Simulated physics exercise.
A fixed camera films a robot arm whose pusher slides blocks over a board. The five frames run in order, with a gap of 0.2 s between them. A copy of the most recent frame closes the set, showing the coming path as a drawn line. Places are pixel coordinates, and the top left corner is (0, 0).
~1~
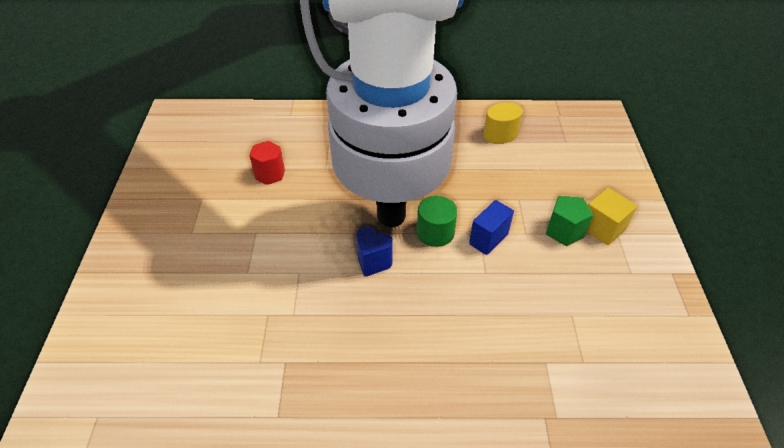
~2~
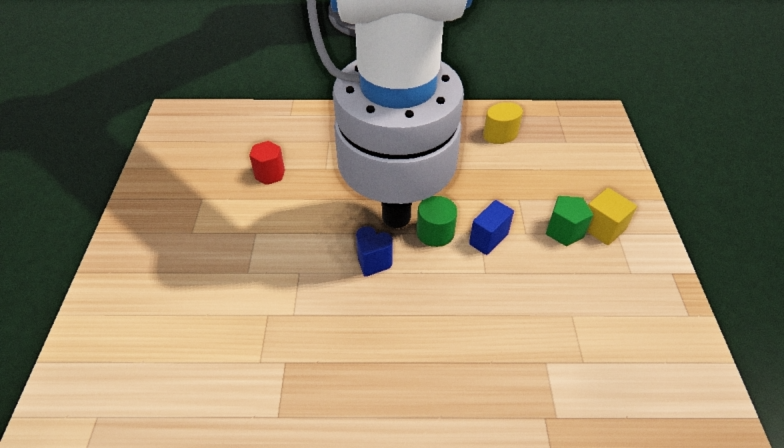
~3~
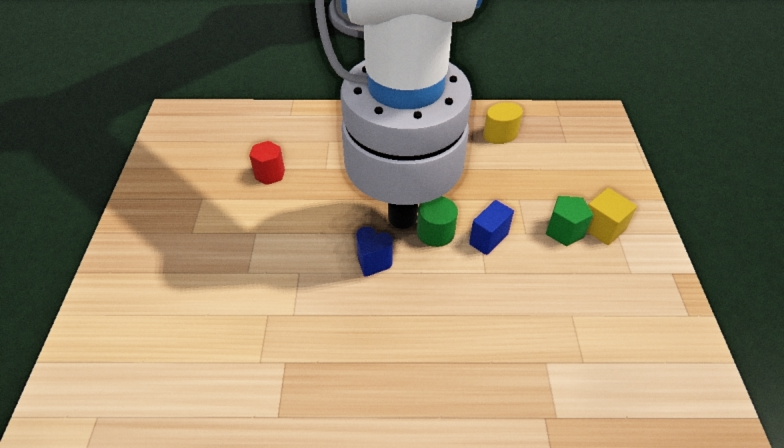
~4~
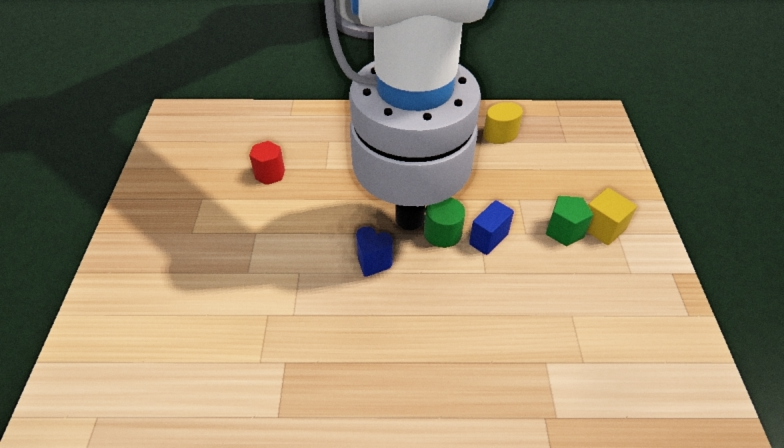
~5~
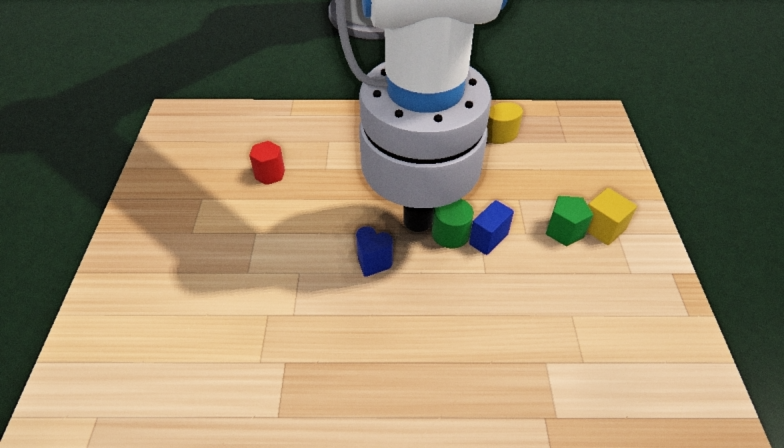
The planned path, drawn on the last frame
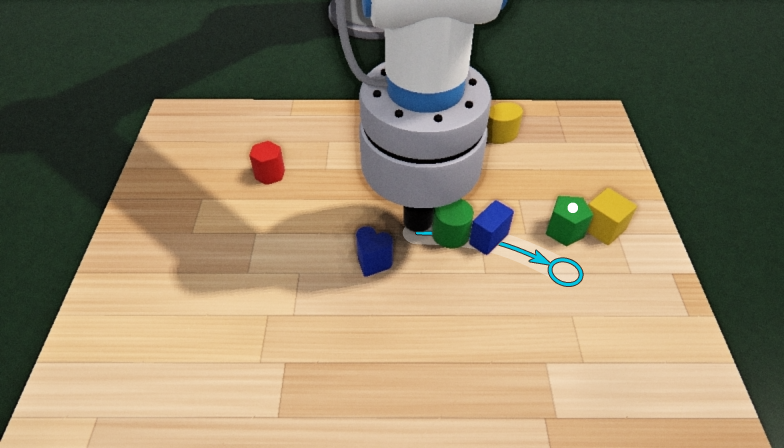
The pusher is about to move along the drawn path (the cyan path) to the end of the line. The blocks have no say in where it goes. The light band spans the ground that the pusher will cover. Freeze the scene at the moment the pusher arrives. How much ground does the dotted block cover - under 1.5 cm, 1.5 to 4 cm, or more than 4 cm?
Short: Under 1.5 cm.
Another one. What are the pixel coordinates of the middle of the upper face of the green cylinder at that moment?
The top centre is at (606, 272).
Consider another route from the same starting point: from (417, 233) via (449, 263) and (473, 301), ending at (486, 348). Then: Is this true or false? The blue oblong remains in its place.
That is false.
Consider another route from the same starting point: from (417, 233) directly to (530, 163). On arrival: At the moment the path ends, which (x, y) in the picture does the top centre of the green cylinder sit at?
My prediction: (482, 205).
Path on the board, from (417, 233) over (467, 236) and (517, 249) to (566, 272); the dot is on the green five-sided block.
The first path, step by step. One third of the way, pusher (469, 226); green cylinder (507, 218); blue oblong (540, 222), turned 40° anticlockwise.
Two thirds of the way, pusher (520, 239); green cylinder (557, 242); blue oblong (598, 234); green five-sided block (582, 206), turned 20° anticlockwise; yellow square block (618, 203), turned 15° clockwise.
At the end, pusher (569, 262); blue heart block in place; green cylinder (606, 272); blue oblong (614, 238), turned 175° anticlockwise; green five-sided block (582, 206), turned 20° anticlockwise; yellow square block (618, 203), turned 15° clockwise.
